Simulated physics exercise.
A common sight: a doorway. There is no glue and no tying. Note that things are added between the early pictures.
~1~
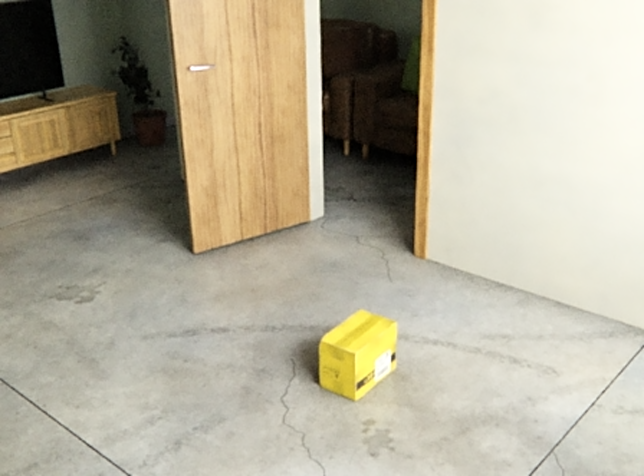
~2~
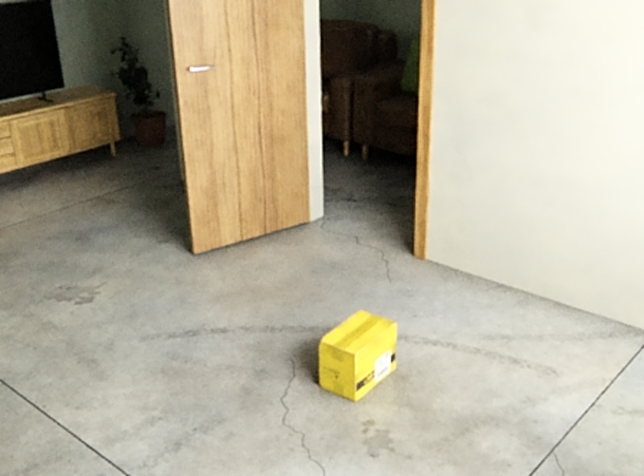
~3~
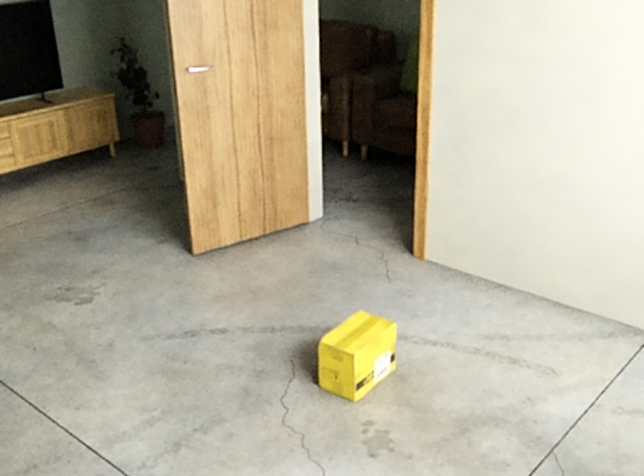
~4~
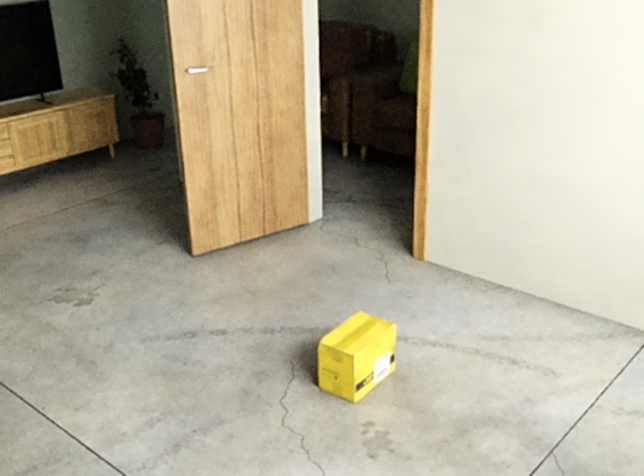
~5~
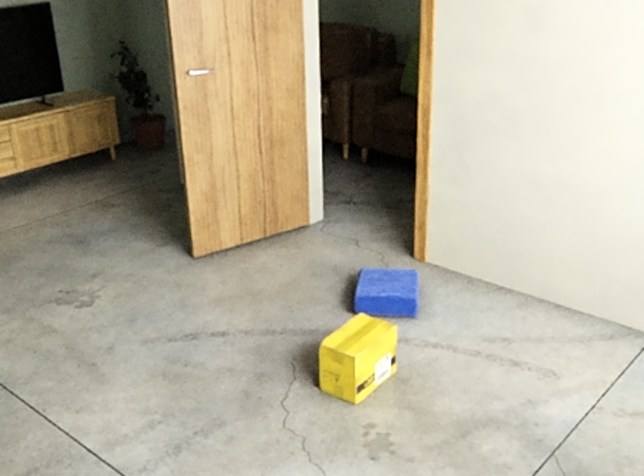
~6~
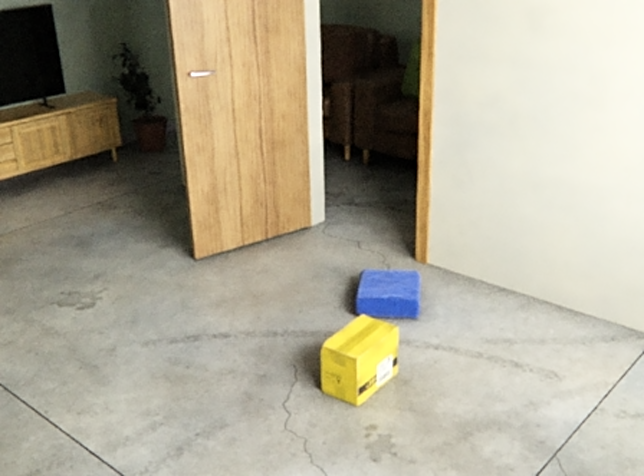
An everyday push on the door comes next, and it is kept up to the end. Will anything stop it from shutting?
The push succeeds.
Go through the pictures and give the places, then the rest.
In the first frame, door wide open and still; yellow parcel (359, 354).
In the second frame, door wide open and still; yellow parcel (358, 355).
In the third frame, door wide open and still; yellow parcel (358, 355).
In the fourth frame, door wide open and still; yellow parcel (358, 356).
In the fifth frame, door wide open and still; yellow parcel (359, 357).
In the sixth frame, door wide open and still; blue cushion (389, 293); yellow parcel (360, 359).
Then, 0.80 s on from there, door 89° open.
Then, 1.60 s on from there, door 61° open.
Then, 2.30 s on from there, door 36° open.
Then, 2.90 s on from there, door 13° open.
In the end, door 0° open; both unmoved. At the end, from the last picture's camera, blue cushion near (389, 293).
